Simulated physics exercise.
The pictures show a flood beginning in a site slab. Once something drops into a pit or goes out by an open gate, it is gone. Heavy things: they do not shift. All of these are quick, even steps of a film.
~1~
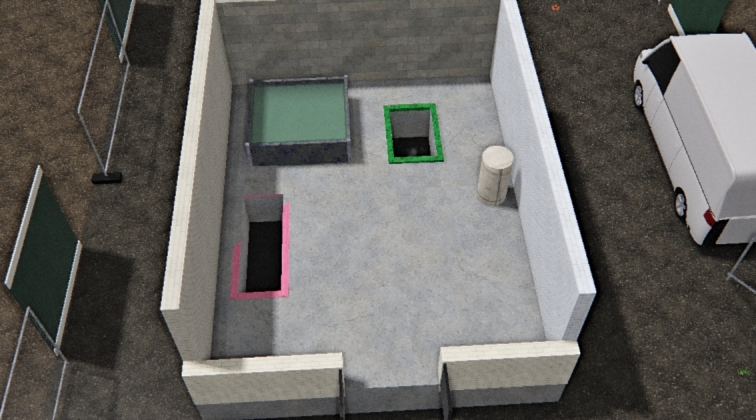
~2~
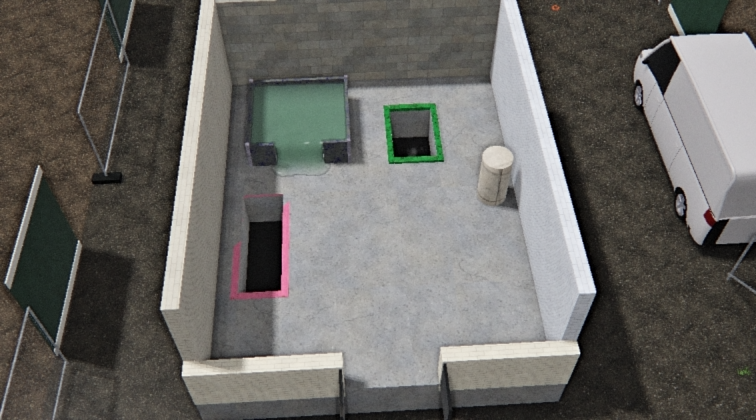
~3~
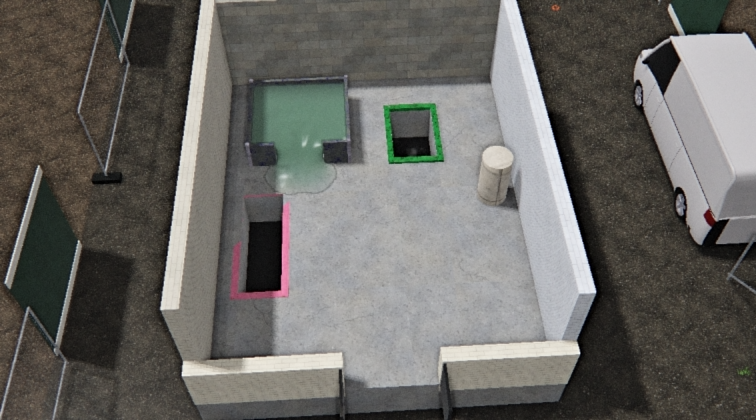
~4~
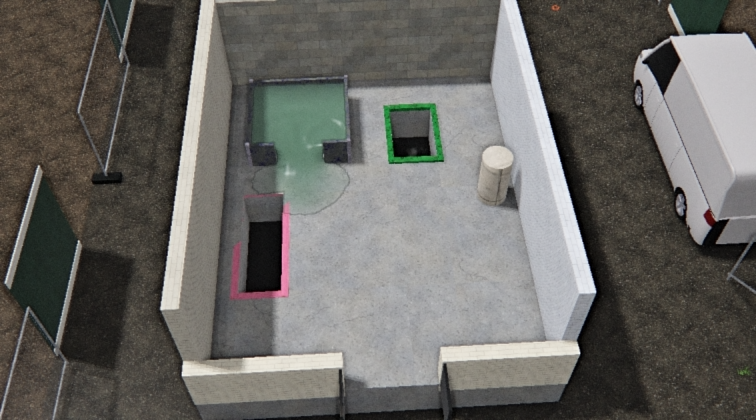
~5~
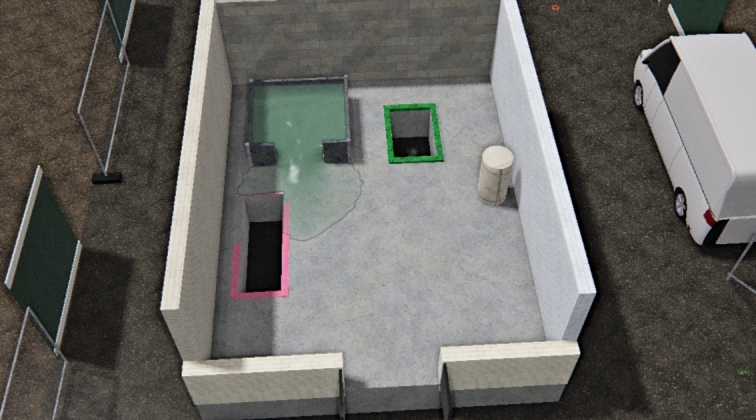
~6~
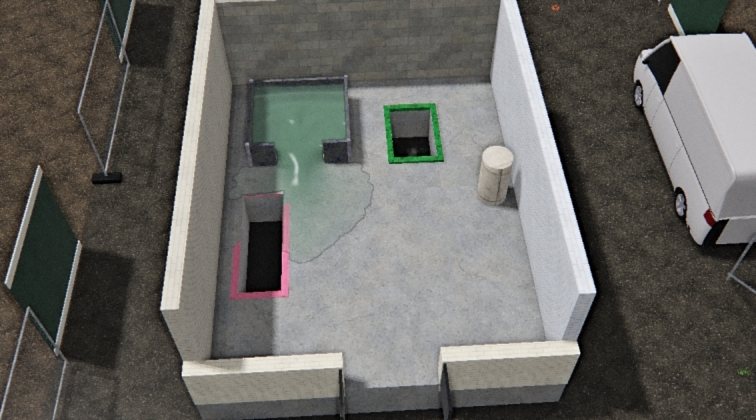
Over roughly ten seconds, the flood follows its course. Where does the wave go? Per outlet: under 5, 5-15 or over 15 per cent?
One by one: The gate will receive a cut exceeding fifteen per cent; the green pit will receive a cut falling short of five per cent; the pink pit will receive a cut exceeding fifteen per cent.
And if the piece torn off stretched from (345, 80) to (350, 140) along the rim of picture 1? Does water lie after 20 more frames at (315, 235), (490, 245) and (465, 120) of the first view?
The first would be still unwetted, the second drenched and the third drenched.
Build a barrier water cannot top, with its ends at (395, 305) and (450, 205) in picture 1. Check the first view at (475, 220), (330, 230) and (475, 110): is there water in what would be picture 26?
Result, listed order: Spot 1 kept clear of the flood, spot 2 reached by the flood, spot 3 kept clear of the flood.
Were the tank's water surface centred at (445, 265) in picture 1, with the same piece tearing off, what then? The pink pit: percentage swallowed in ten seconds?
I'd put the pink pit at 6 % of the whole.
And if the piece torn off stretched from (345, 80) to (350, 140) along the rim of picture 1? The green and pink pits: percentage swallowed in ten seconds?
Green takes 50 in a hundred, pink takes 0 in a hundred.
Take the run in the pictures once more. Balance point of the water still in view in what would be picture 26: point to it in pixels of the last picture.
It is around (323, 188).
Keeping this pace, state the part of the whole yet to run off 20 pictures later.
I'd put it near 74 %.
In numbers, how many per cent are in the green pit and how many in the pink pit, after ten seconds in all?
Near 0 and 36 in a hundred.
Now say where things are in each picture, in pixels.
In the first frame, the water tank at (299, 113) is whole and still.
In the second frame, the front is at (326, 167), out from the gap at (300, 156).
In the third frame, water pours out at (300, 157) and has run to (323, 186).
In the fourth frame, the front is at (317, 209), out from the gap at (300, 157).
In the fifth frame, water pours out at (300, 156) and has run to (308, 236).
In the sixth frame, water pours out at (300, 156) and has run to (304, 258).
A moment on, water covers 20 % of the floor; the gate 0 %, the green pit 0 %, the pink pit 7 %.
Next, water covers 35 % of the floor; the gate 0 %, the green pit 0 %, the pink pit 14 %.
Then, water covers 45 % of the floor; the gate 6 %, the green pit 0 %, the pink pit 20 %.
Later, water covers 45 % of the floor; the gate 12 %, the green pit 0 %, the pink pit 29 %.
In the end, water covers 45 % of the floor; the gate 18 %, the green pit 0 %, the pink pit 36 %.
